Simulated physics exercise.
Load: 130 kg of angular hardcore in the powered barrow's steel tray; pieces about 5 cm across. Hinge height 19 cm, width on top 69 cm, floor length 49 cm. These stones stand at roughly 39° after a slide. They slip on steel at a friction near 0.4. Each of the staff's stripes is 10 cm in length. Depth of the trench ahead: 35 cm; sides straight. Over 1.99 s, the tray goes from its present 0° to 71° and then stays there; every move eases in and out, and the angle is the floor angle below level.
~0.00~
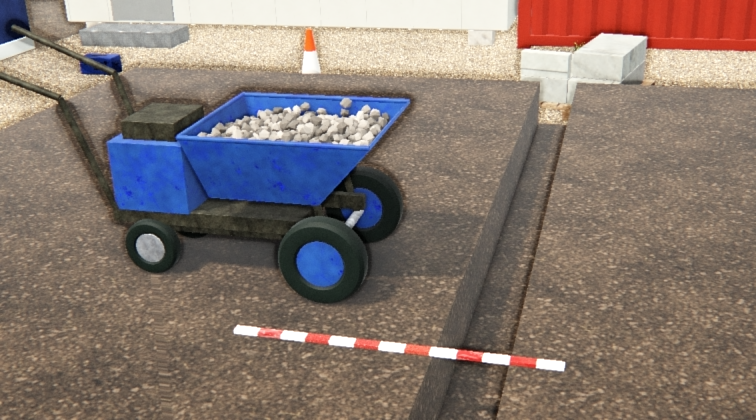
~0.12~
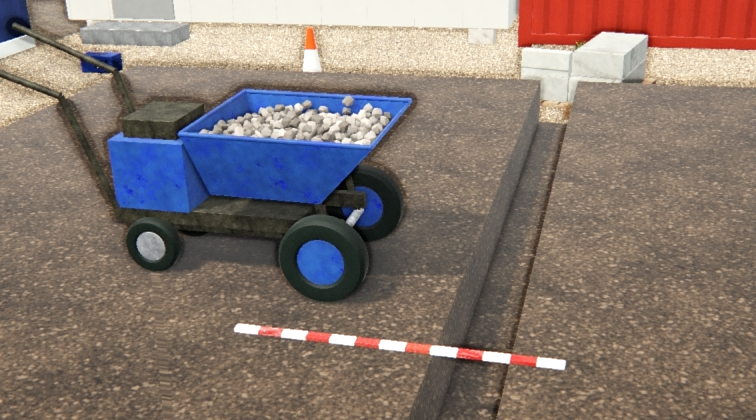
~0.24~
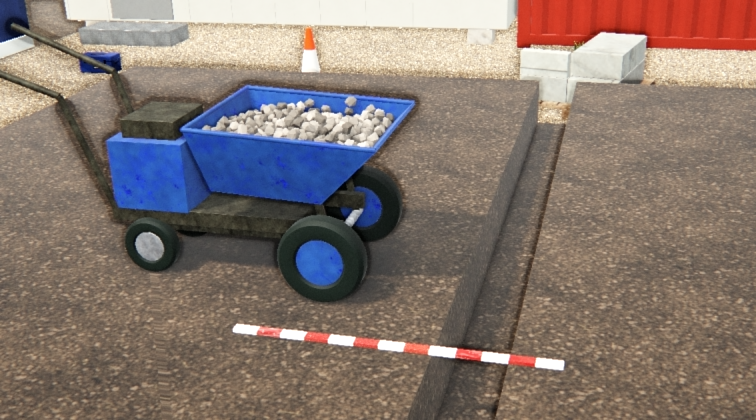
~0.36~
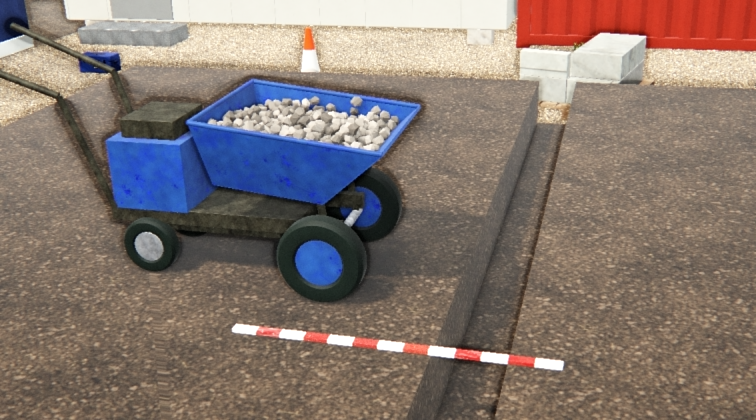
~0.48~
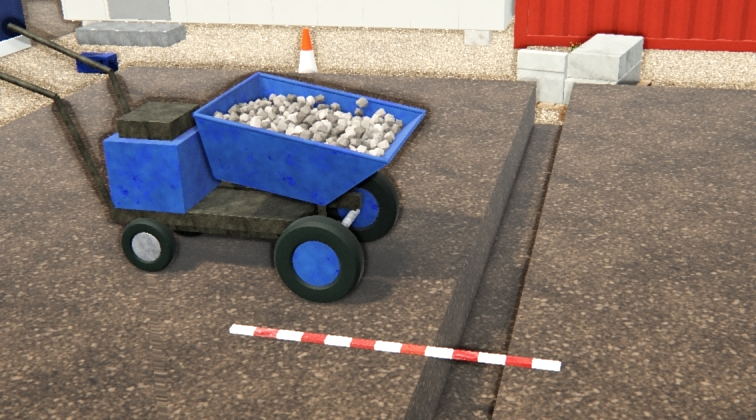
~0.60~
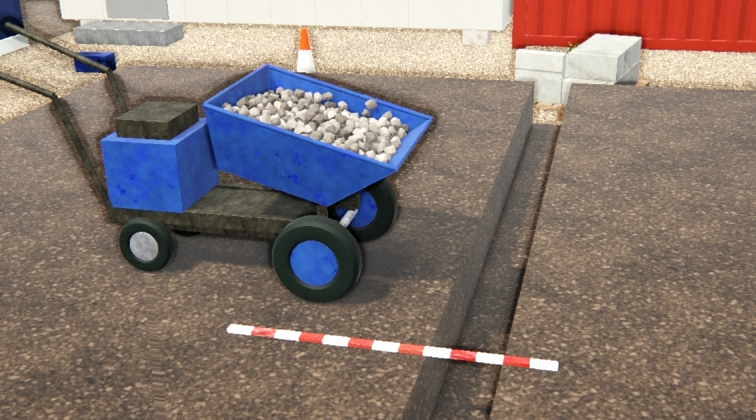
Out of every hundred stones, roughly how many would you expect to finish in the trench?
Close to 95 in every hundred.
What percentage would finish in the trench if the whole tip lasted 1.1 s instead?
My guess is near 90 percent.
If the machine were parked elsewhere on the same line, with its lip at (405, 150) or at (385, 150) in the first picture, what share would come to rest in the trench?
Result: Close to 65 then close to 85 per cent.
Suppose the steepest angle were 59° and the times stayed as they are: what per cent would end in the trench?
I'd expect around 40 in a hundred.
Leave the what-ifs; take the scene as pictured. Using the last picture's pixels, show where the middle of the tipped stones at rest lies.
I'd point somewhere around (491, 328).
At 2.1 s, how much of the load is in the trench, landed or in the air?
Some 35 per cent.
After 1.5 s the floor is at 60°; 100 % in the tray; the foremost stones are at (458, 233).
After 2.1 s the floor is at 71°; 64 % in the tray, 35 % in the trench, 1 % past the trench; the foremost stones are at (536, 290).
After 2.4 s the floor is at 71°; 32 % in the tray, 64 % in the trench, 4 % past the trench; the foremost stones are at (579, 287).
After 4.4 s the floor is at 71°; 0 % in the tray, 95 % in the trench, 5 % past the trench; the foremost stones are at (582, 287).
